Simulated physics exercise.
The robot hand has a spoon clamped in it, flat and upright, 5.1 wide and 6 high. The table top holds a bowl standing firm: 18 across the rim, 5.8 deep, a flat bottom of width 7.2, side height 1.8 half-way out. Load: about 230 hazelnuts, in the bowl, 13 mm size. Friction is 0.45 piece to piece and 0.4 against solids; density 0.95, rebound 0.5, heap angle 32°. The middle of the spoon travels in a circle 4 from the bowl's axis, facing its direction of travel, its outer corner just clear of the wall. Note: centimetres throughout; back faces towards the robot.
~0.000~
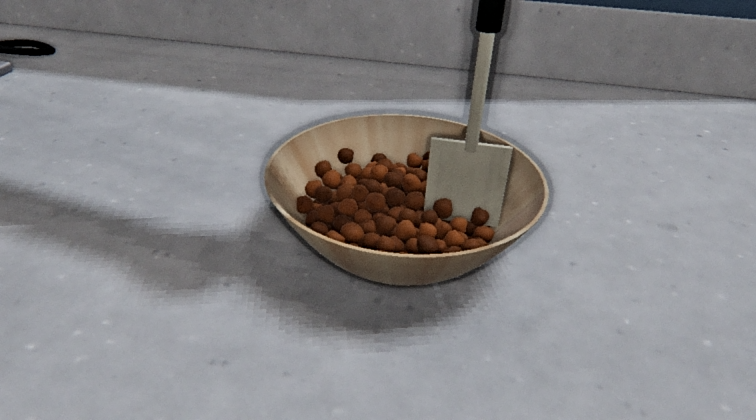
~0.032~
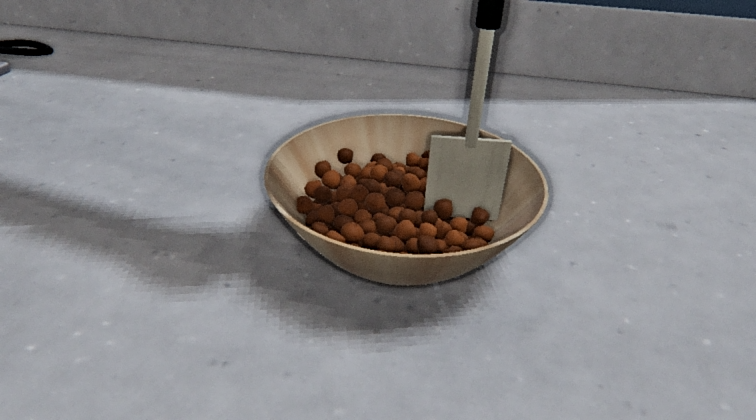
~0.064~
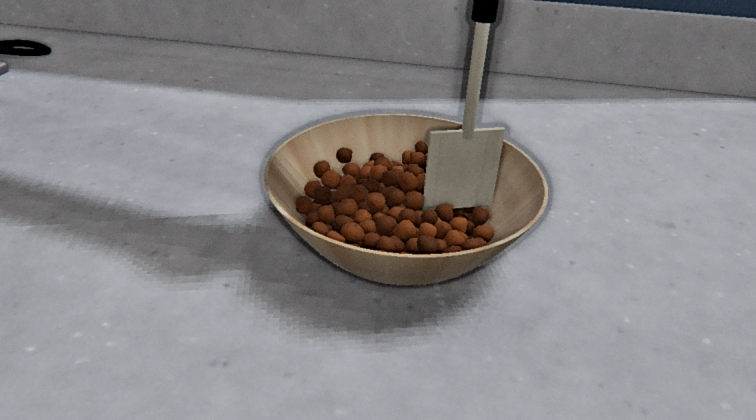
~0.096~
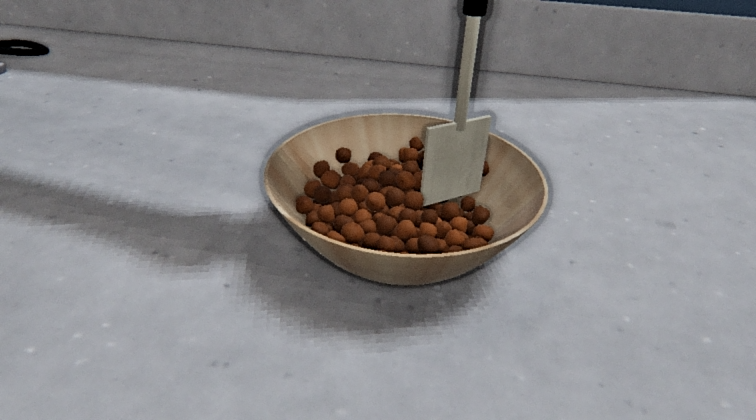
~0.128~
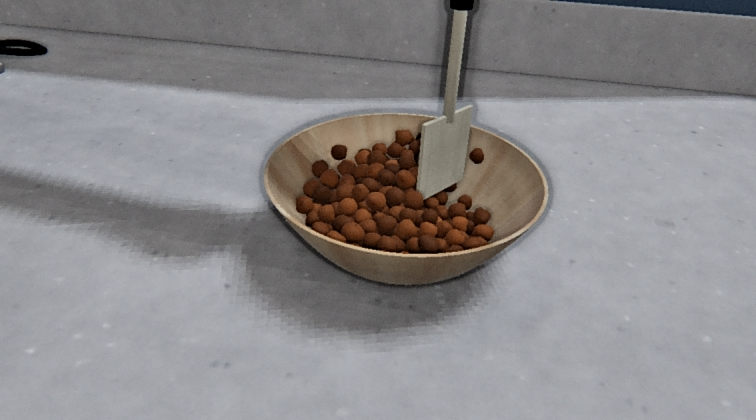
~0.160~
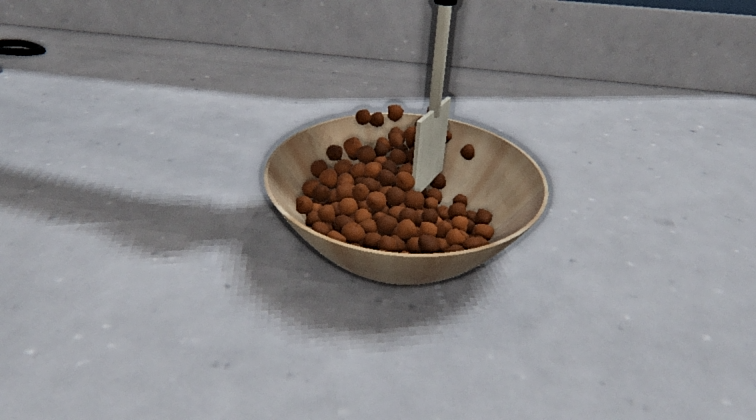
Wooden bowl of brown balls on a grey counter, a black-handled flat spatula sweeping leftward and back while turning edge-on, pushing some up.
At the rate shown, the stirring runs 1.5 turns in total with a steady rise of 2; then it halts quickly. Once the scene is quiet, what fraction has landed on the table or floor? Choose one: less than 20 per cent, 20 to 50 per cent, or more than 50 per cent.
The share is less than 20 per cent.
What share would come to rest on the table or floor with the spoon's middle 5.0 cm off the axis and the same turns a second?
Around 5 in a hundred, in that case.
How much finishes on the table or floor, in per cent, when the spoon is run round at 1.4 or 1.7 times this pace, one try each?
I'd expect about 20 per cent, then about 30 per cent.
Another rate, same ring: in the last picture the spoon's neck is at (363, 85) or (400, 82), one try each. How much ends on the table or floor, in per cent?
It comes to close to 35 per cent and close to 25 per cent.
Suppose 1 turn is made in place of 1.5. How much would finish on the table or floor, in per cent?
Roughly 5 percent would end up there.
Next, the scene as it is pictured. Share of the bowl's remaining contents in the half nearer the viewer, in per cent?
About 45 per cent.
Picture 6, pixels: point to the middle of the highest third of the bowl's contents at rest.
The centre is near pixel (431, 191).
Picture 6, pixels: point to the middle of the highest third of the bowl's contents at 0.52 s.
Roughly at (409, 231).
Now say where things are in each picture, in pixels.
In the first picture, spoon neck at (475, 121), 0° round; upper third of the load around (395, 198), from x 305 to 490, top at y 155; 227 in the bowl.
In the second picture, spoon neck at (475, 117), 7° round; upper third of the load around (395, 195), from x 305 to 490, top at y 155.
In the third picture, spoon neck at (471, 108), 22° round; upper third of the load around (399, 192), from x 305 to 485, top at y 150.
In the fourth picture, spoon neck at (463, 101), 38° round; upper third of the load around (403, 188), from x 305 to 485, top at y 140.
In the fifth picture, spoon neck at (451, 94), 54° round; upper third of the load around (397, 179), from x 305 to 485, top at y 125.
In the sixth picture, spoon neck at (437, 88), 71° round; upper third of the load around (395, 171), from x 305 to 485, top at y 110; 227 in the bowl.
By 0.52 s, 254° round, highest piece 8 above the table; 208 in the bowl, 15 on the table or floor, 4 in flight or on the tool.
By 0.89 s, 78° round, highest piece 6 above the table; 199 in the bowl, 27 on the table or floor, 1 in flight or on the tool.
By 1.27 s, 180° round, highest piece 5 above the table; 199 in the bowl, 28 on the table or floor.
By 1.97 s, 180° round, highest piece 5 above the table; 199 in the bowl, 28 on the table or floor.
Final count, 199 in the bowl, 28 on the table or floor. That is 12 % on the table or floor.
